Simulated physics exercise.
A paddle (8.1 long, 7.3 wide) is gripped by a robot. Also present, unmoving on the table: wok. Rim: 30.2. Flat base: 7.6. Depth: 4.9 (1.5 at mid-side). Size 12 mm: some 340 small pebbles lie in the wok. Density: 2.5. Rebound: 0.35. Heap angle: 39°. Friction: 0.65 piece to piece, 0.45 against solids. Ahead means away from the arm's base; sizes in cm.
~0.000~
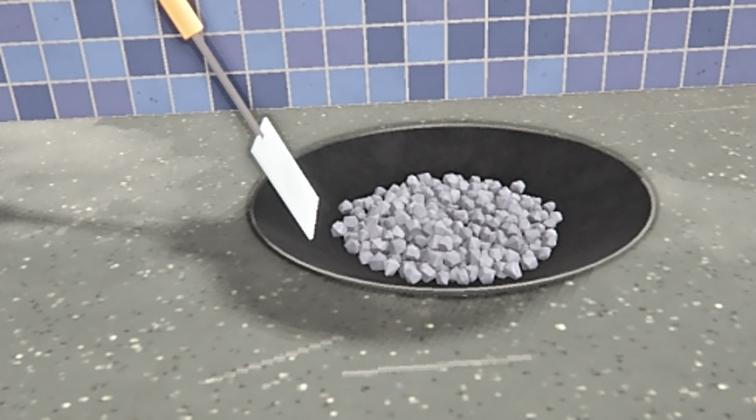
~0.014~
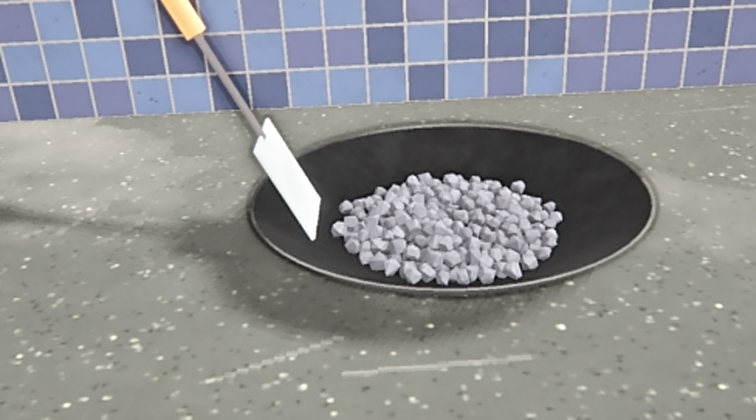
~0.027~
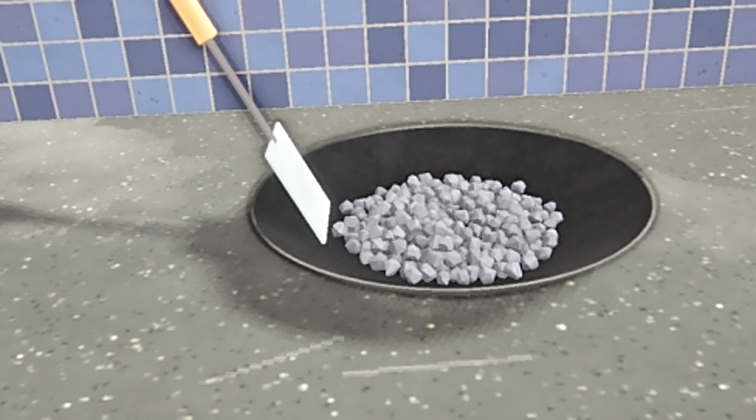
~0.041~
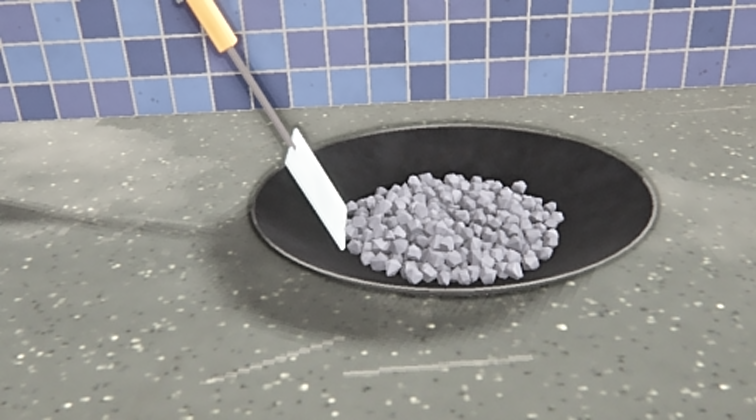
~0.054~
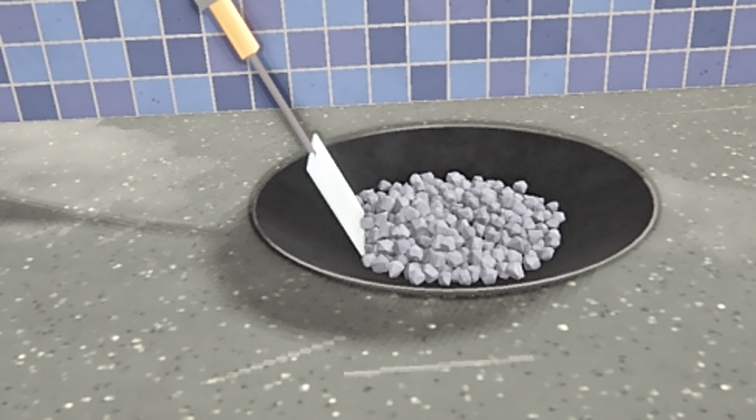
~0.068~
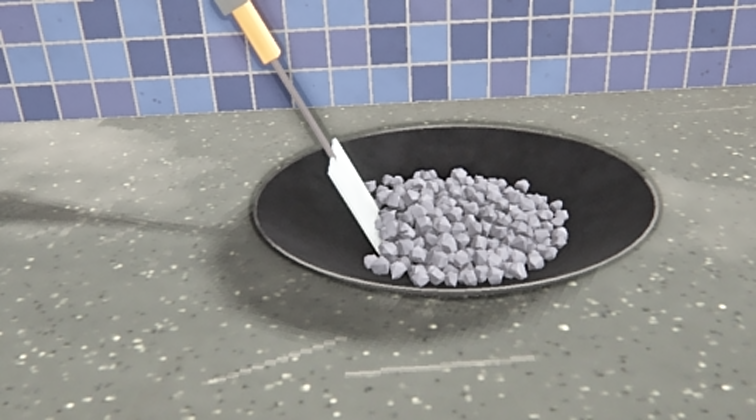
The video shows a black wok holding a heap of small gray pebbles on a speckled countertop, while a white paddle with a wooden handle moves rightward from the left side into the pebbles, shifting the heap slightly.
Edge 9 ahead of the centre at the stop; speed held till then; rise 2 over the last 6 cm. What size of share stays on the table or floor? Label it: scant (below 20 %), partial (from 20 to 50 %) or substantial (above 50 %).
Partial (from 20 to 50 %).
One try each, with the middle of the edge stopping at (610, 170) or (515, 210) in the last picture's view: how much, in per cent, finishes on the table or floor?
Try 1: Approx. 45 %; try 2: Approx. 10 %.
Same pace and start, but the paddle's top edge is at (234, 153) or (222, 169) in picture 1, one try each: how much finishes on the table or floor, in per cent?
Around 30 per cent, then around 30 per cent.
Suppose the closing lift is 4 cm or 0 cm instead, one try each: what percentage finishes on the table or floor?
I'd say close to 30 percent for the first and close to 35 percent for the second.
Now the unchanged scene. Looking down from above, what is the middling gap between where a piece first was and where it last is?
Level distance of roughly 7 cm.
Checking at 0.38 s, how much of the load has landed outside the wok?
I'd put it at around 35 per cent.
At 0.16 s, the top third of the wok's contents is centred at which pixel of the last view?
Centre: Approx. (551, 187) in the last view.
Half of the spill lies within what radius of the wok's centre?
That distance comes to about 28 cm.
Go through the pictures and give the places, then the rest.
In the first frame, paddle top edge at (259, 133), sloping 64°; upper third of the load around (445, 216), from x 340 to 555, top at y 180; 338 in the wok.
In the second frame, paddle top edge at (261, 134), sloping 64°; upper third of the load around (446, 216), from x 340 to 555, top at y 180.
In the third frame, paddle top edge at (272, 138), sloping 64°; upper third of the load around (446, 216), from x 340 to 555, top at y 180.
In the fourth frame, paddle top edge at (291, 145), sloping 64°; upper third of the load around (447, 216), from x 350 to 555, top at y 180.
In the fifth frame, paddle top edge at (312, 151), sloping 64°; upper third of the load around (450, 214), from x 355 to 560, top at y 180.
In the sixth frame, paddle top edge at (332, 155), sloping 64°; upper third of the load around (454, 210), from x 360 to 560, top at y 175; 338 in the wok.
After 0.11 s, sloping 64°, highest piece 8 above the table; 338 in the wok.
After 0.16 s, sloping 64°, highest piece 9 above the table; 337 in the wok, 1 on the blade or in flight.
After 0.38 s, sloping 64°, highest piece 6 above the table; 213 in the wok, 120 on the table or floor, 5 on the blade or in flight.
After 1.43 s, sloping 64°, highest piece 4 above the table; 213 in the wok, 125 on the table or floor.
At rest, 213 in the wok, 125 on the table or floor. That is 37 % on the table or floor.
